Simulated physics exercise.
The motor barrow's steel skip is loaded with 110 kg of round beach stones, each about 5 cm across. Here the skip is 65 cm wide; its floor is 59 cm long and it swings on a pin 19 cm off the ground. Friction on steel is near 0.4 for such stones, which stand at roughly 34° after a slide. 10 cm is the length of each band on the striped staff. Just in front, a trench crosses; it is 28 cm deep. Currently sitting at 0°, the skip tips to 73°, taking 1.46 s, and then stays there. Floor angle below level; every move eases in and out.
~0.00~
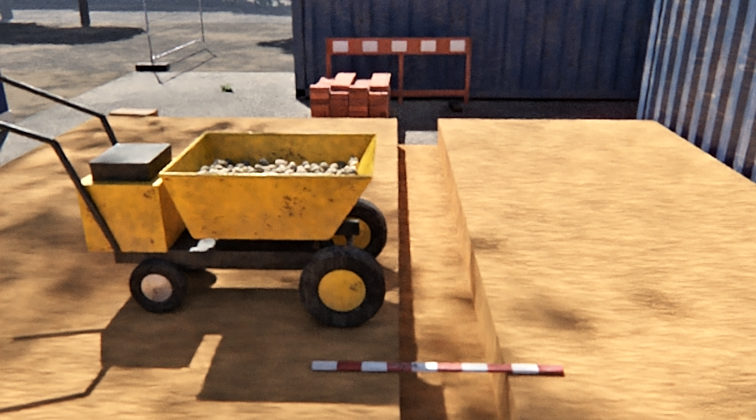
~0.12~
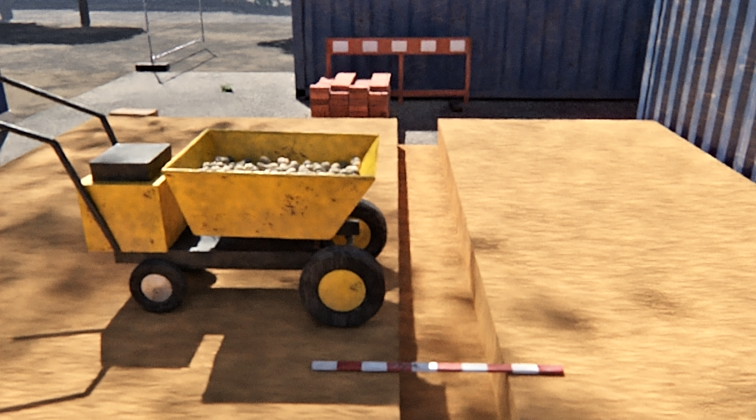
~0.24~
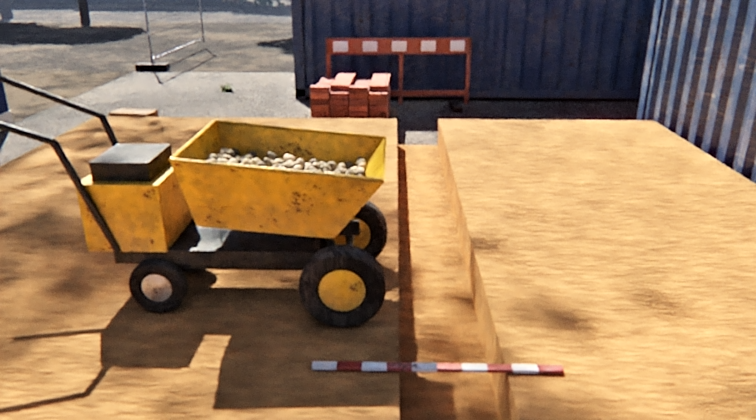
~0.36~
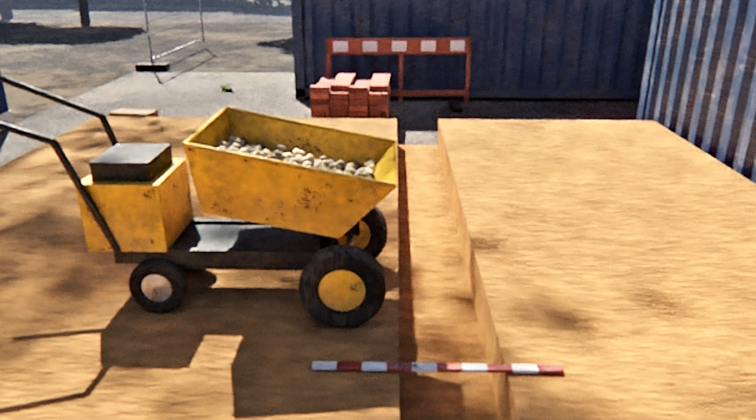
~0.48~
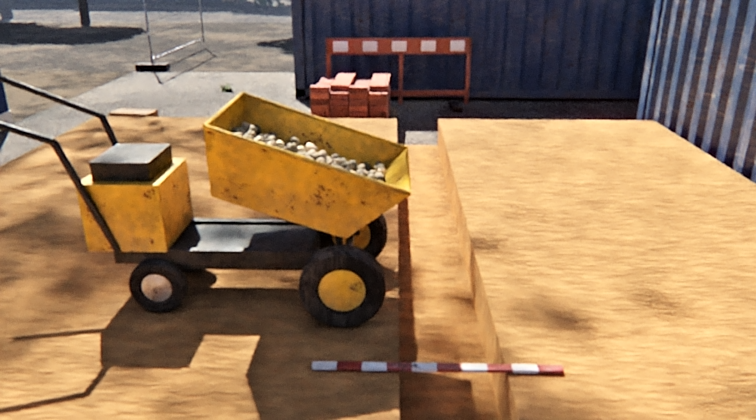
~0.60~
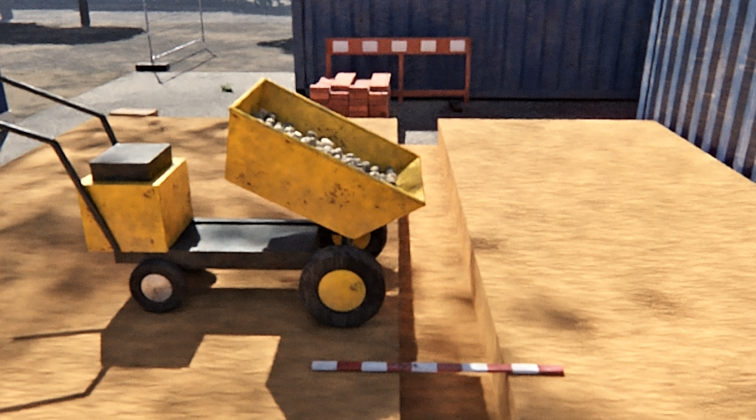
On a sunlit dirt yard with containers behind, a yellow motor barrow loaded with round stones stands at the edge of a narrow trench. Its skip starts level, then swings forward to the right, the rear rising and the front lip reaching out over the trench, while the wheels stay still.
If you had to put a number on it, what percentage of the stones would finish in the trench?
I'd put it at about 44 percent.
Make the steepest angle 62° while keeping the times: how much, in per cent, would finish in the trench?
About 35%.
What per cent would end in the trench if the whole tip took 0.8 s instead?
Near 30 per cent.
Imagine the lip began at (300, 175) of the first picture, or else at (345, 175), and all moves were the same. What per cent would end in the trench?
I'd expect some 100 per cent, then some 70.
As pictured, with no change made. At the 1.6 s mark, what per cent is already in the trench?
Around 10 per cent of it.
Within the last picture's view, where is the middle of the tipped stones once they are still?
(502, 289).
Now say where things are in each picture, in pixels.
The first frame shows lip at (372, 177), floor tilted 0°, highest stones at (291, 170).
The second frame shows lip at (375, 178), floor tilted 1°, highest stones at (257, 169); the stones move at 0.2 m/s on average.
The third frame shows lip at (383, 181), floor tilted 5°, highest stones at (232, 161); the stones move at 0.4 m/s on average.
In the fourth frame, the skip is at 11°, its lip at (396, 186); the top of the load is at (239, 150); the stones move at 0.5 m/s on average.
In the fifth frame, the skip is at 18°, its lip at (410, 194); the top of the load is at (245, 134); the stones move at 0.6 m/s on average.
In the sixth frame, the skip is at 27°, its lip at (425, 204); the top of the load is at (262, 121); the stones move at 0.6 m/s on average.
After 1.1 s the floor is at 62°; 100 % in the skip; the foremost stones are at (458, 233).
After 1.6 s the floor is at 73°; 49 % in the skip, 11 % in the trench, 40 % past the trench; the foremost stones are at (584, 294).
After 1.9 s the floor is at 73°; 21 % in the skip, 22 % in the trench, 57 % past the trench; the foremost stones are at (667, 290).
After 3.9 s the floor is at 73°; 0 % in the skip, 44 % in the trench, 56 % past the trench; the foremost stones are at (750, 324).
